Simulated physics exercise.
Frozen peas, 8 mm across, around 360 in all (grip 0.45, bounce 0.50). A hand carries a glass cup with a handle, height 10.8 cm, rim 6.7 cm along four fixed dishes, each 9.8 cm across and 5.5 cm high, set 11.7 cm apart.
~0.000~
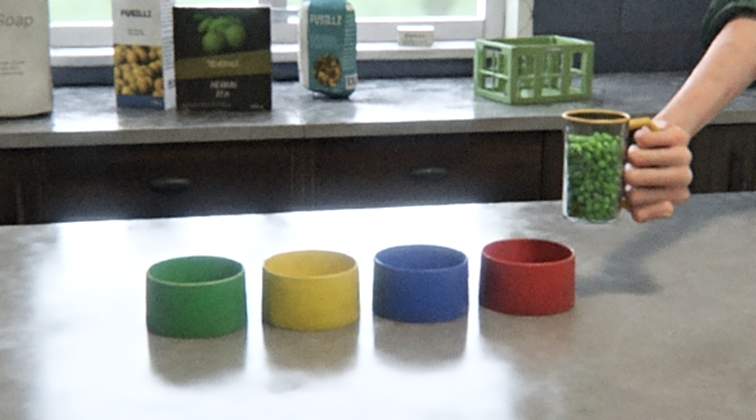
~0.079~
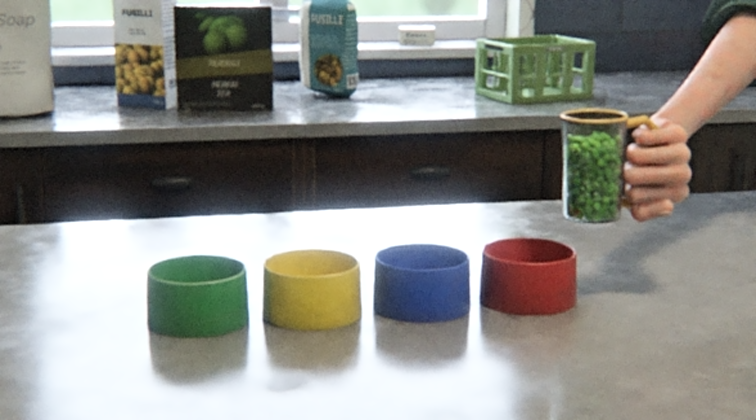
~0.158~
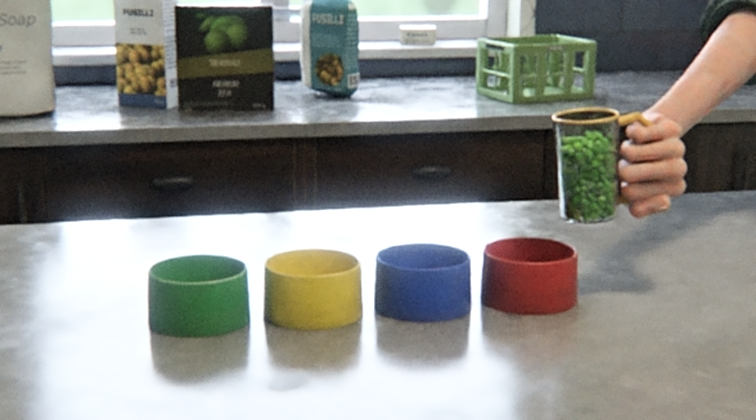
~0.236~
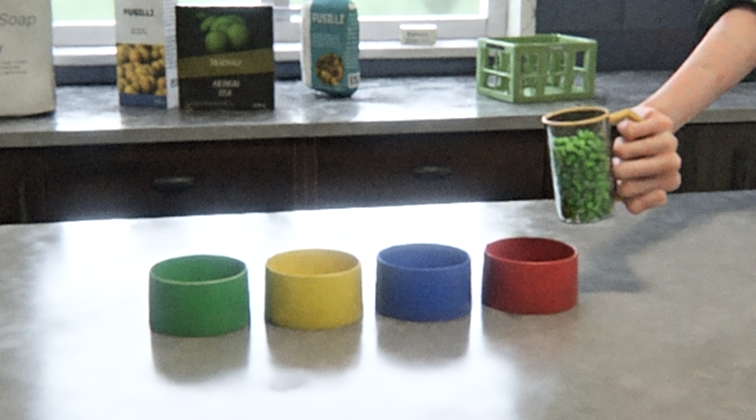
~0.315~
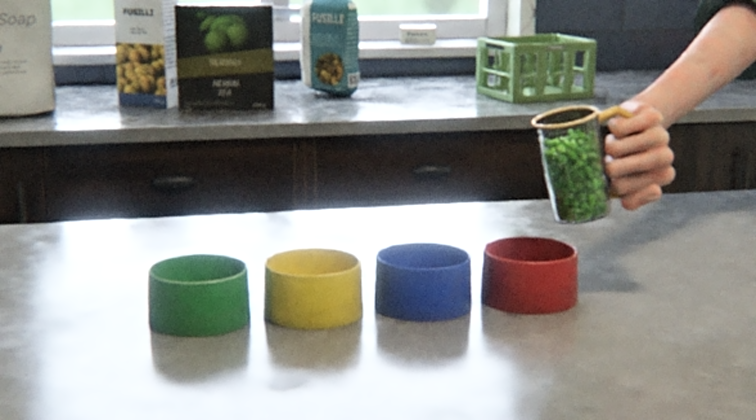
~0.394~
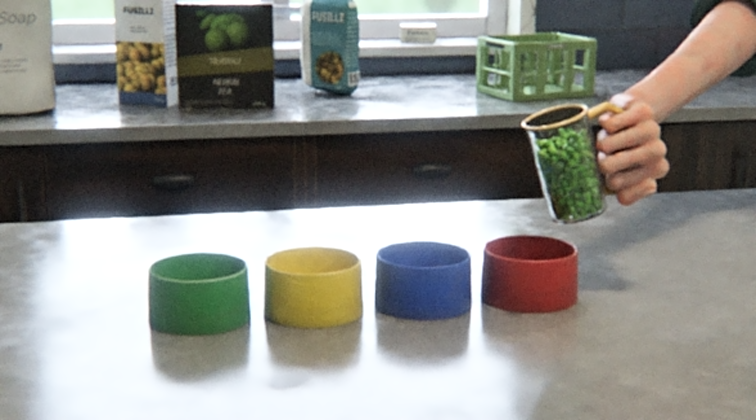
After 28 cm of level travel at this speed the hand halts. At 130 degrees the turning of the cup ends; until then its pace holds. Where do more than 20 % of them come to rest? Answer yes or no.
Red: No, blue: No, green: No, yellow: Yes, counter: No.
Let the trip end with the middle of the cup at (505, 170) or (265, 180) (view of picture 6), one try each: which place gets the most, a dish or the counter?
Most goes to: Blue; yellow.
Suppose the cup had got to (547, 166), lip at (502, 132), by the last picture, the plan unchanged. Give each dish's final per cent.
Red 0; blue 0; green 10; yellow 60.
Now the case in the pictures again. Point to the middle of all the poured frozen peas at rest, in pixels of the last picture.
Around (308, 290).
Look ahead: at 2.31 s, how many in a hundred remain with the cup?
Roughly 60 per cent.
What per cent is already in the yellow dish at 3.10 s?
Some 100 per cent.
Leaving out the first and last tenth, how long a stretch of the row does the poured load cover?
Roughly 6 cm.
After 1.54 s, tilt 75 degrees; cup holds 100 %.
After 2.31 s, tilt 115 degrees; cup holds 60 %, yellow 40 %.
After 3.10 s, tilt 130 degrees; cup holds 0 %, yellow 100 %.
In the end, at 3.4 s, red 0 %, blue 0 %, green 0 %, yellow 100 %, counter 0 %.
